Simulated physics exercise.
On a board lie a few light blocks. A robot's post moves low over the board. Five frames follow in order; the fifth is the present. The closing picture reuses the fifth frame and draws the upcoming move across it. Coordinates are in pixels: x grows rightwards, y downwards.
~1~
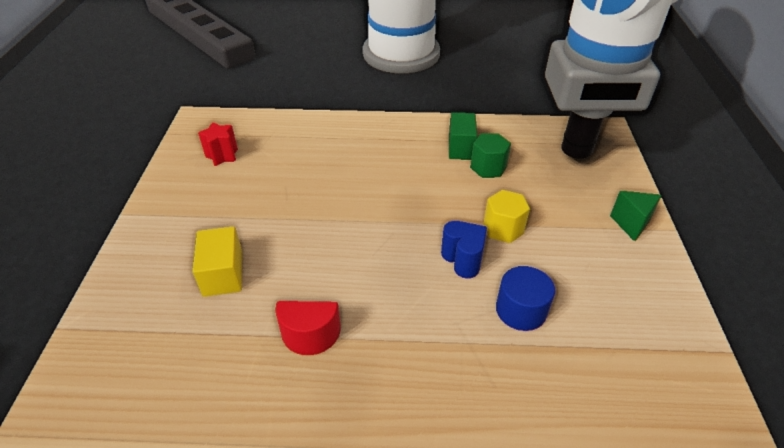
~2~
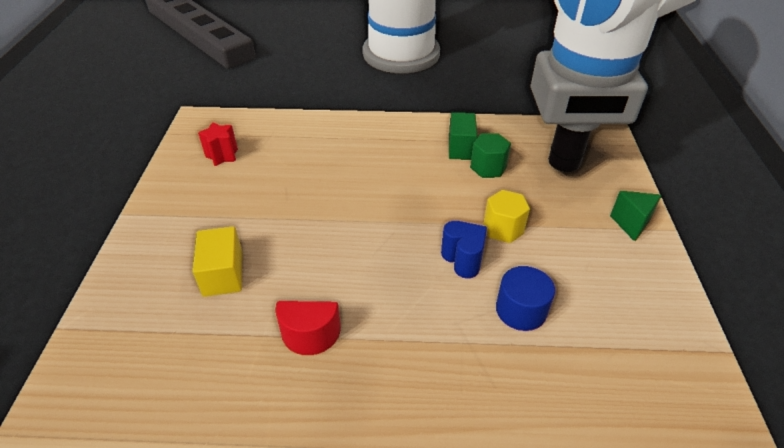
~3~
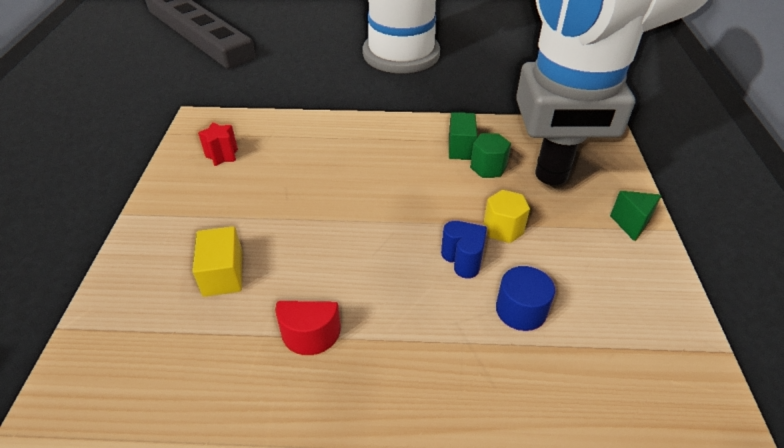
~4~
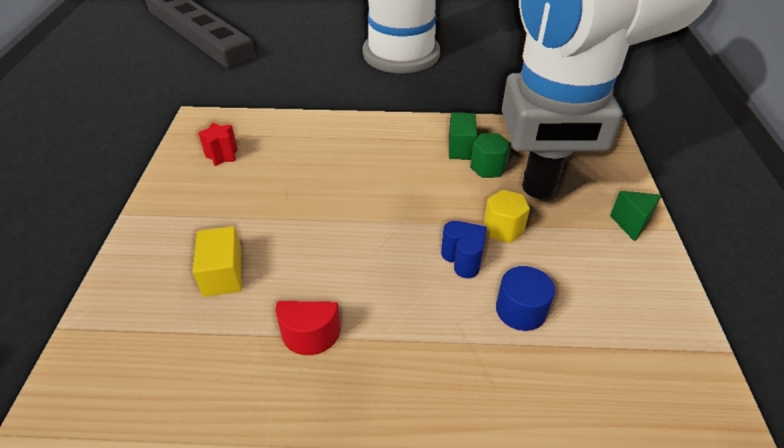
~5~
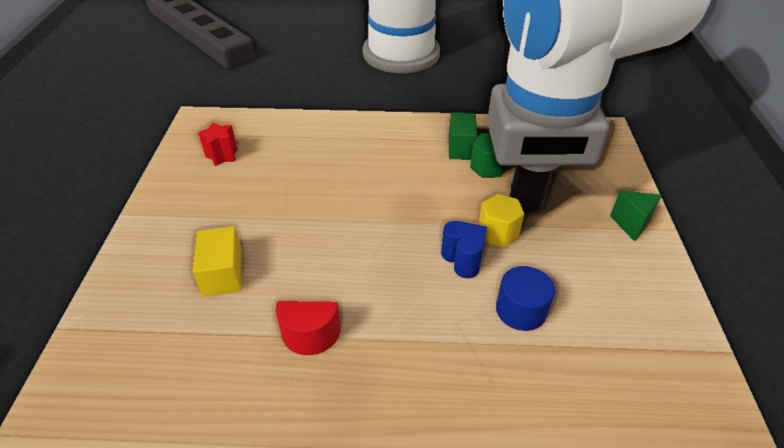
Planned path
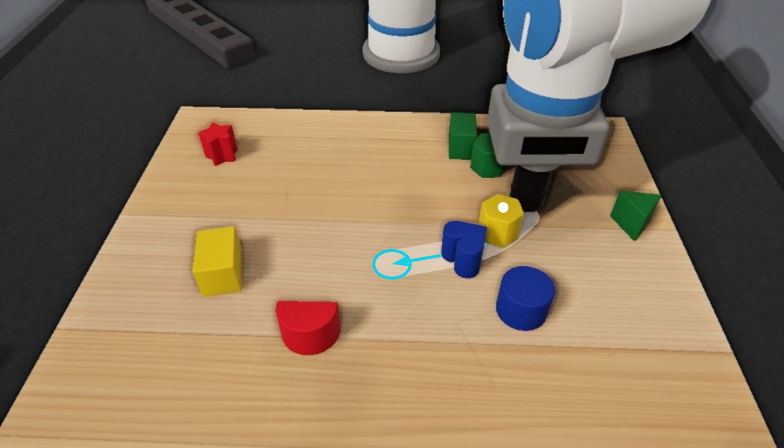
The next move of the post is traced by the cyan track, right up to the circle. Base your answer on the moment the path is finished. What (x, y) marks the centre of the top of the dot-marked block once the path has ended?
The middle of its top is at (380, 268).
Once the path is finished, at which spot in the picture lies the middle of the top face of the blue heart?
I think it will end close to (390, 302).
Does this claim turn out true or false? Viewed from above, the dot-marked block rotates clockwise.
It is false.
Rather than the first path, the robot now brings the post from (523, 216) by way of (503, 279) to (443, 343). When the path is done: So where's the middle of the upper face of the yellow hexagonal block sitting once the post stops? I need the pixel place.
Its top middle: (477, 229).
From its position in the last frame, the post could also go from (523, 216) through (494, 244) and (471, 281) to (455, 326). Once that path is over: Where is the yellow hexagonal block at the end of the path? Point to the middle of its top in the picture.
In the picture, it is at (417, 287).
Drawn move, from (523, 216) over (491, 240) and (444, 255) to (392, 264); the dot is on the yellow hexagonal block.
On the path given first. One third of the way, post (492, 227); blue heart (438, 255); yellow hexagonal block (465, 234).
Two thirds of the way, post (444, 241); blue heart (402, 283); yellow hexagonal block (419, 253), turned 15° anticlockwise.
At the end, post (392, 250); blue heart (390, 302), turned 40° anticlockwise; yellow hexagonal block (380, 268), turned 60° anticlockwise; blue round block still.
